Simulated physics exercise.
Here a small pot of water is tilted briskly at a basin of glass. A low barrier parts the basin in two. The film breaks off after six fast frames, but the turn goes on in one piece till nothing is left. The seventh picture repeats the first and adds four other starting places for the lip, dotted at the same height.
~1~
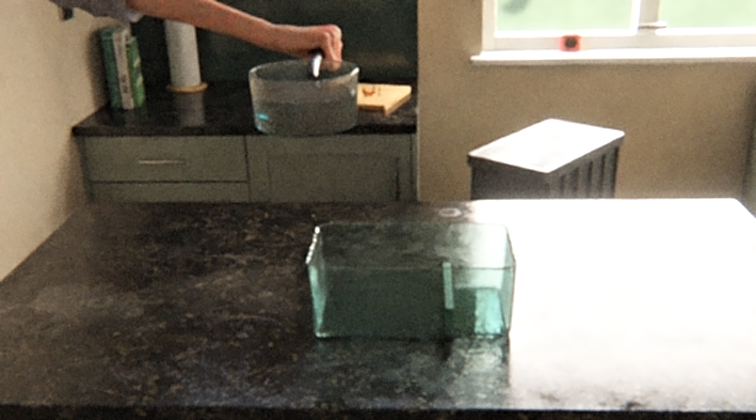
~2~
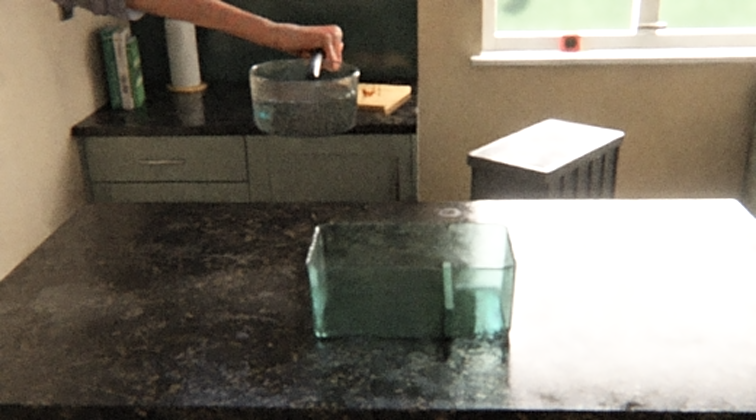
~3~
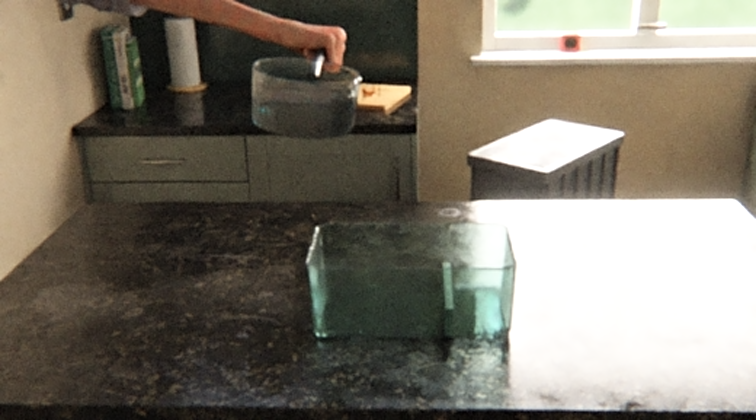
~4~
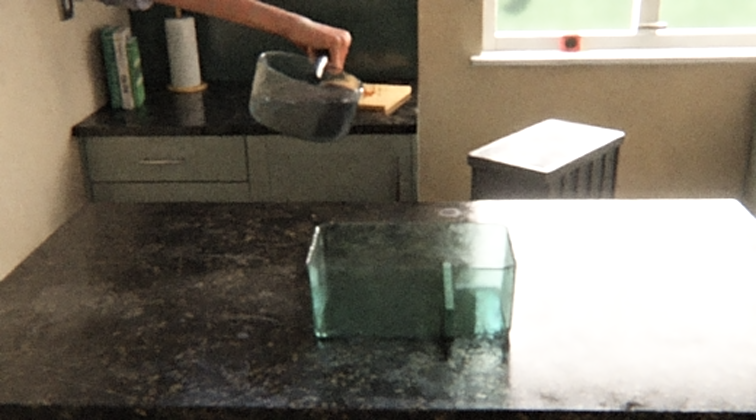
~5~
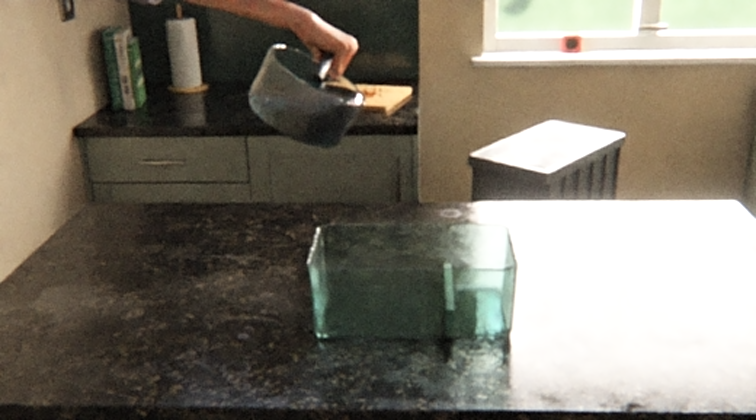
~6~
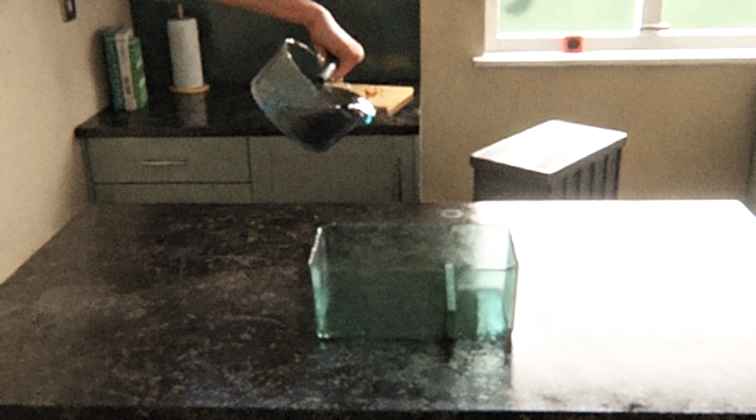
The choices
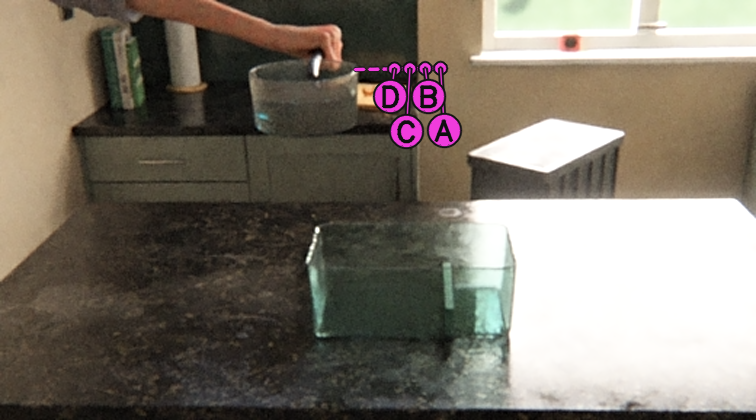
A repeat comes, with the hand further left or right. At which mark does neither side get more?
Place C.
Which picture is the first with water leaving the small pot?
In picture 6.
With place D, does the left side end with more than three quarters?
No, it does not.
On the marked copy, A at (440, 68); B at (425, 68); C at (409, 68); D at (394, 69).
If A is chosen, about 23 % ends left of the wall and 72 % right of it; 5 % is lost outside.
If B is chosen, about 36 % ends left of the wall and 60 % right of it; 5 % is lost outside.
If C is chosen, about 49 % ends left of the wall and 46 % right of it; 5 % is lost outside.
If D is chosen, about 66 % ends left of the wall and 30 % right of it; 4 % is lost outside.
